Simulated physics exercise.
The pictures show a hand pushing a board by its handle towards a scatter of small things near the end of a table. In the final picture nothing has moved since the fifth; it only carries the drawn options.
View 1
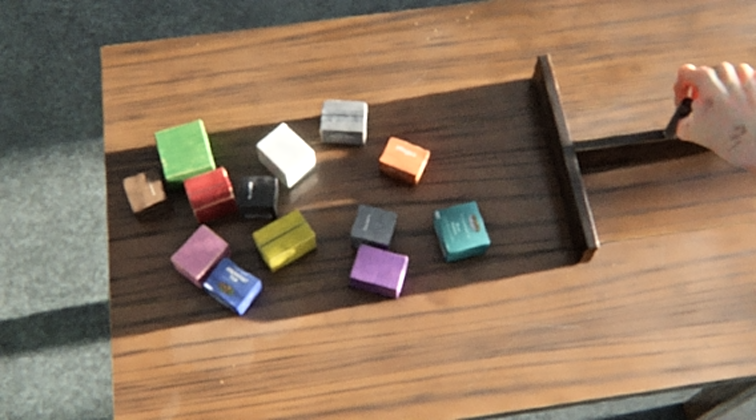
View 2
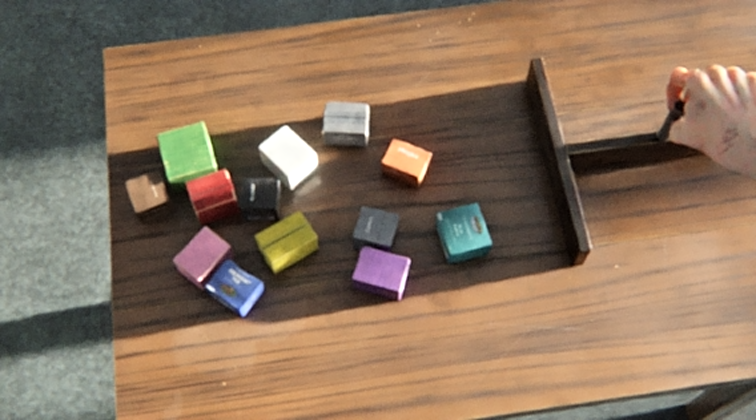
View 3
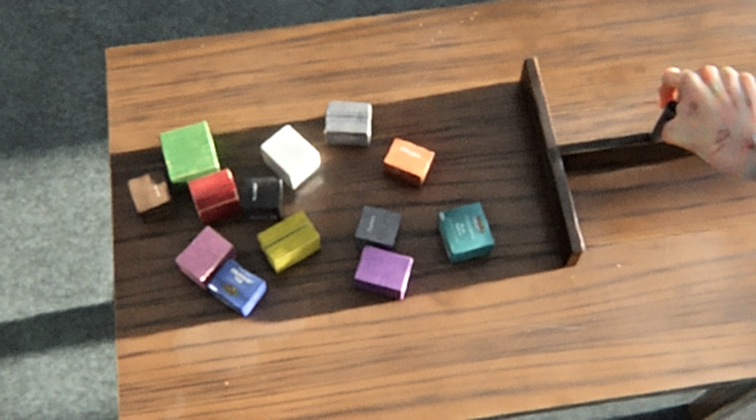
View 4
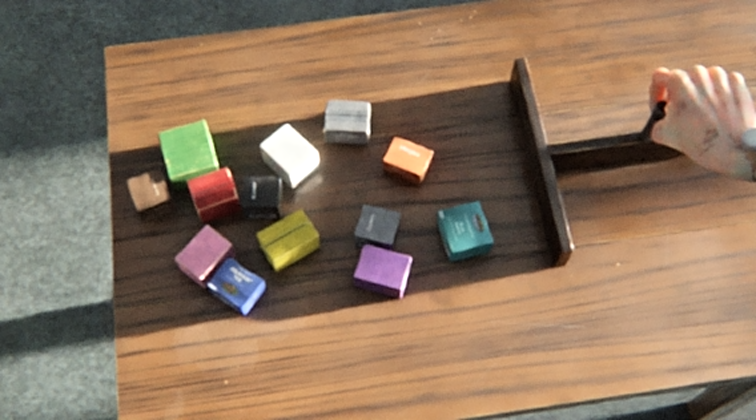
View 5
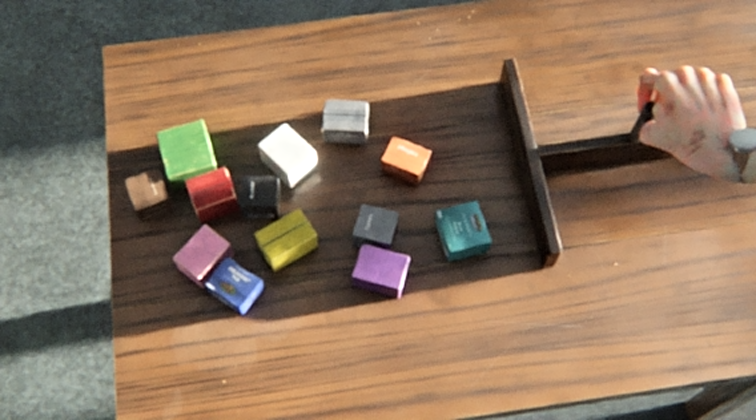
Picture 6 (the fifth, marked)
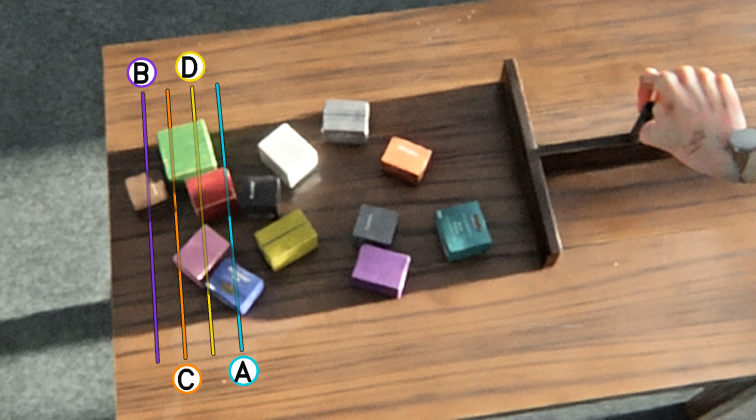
A hand at the right grips the handle of a long dark board standing on a wooden table, seen from above with grey carpet at the left. Small coloured blocks lie scattered left of the board: green, brown, red, pink and blue farthest left, white, black and yellow nearer the middle, then silver, grey, purple, orange and turquoise. The hand slides the board a short way left, the blocks stay in place, untouched, and the view shifts very slightly.
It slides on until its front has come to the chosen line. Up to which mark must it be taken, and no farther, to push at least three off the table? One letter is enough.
At D, and not before.
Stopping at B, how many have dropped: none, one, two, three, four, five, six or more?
In all, six or more.
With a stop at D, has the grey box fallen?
By then, no.
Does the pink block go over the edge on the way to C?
Yes.
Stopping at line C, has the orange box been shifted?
By then, yes.
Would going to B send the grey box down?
By then, no.
On the marked copy, A at (229, 209); B at (150, 219); C at (176, 216); D at (202, 213).
With D. Early on, board (415, 166); turquoise box (394, 229); grey packet (353, 230).
Further on, board (294, 182); pink block (142, 264); yellow box (185, 248).
At the end, board (201, 194); brown box over the edge; pink block over the edge; four fallen.
As for the rest, A drops only two; B drops eight, but is farther than needed; C drops six, but is farther than needed.
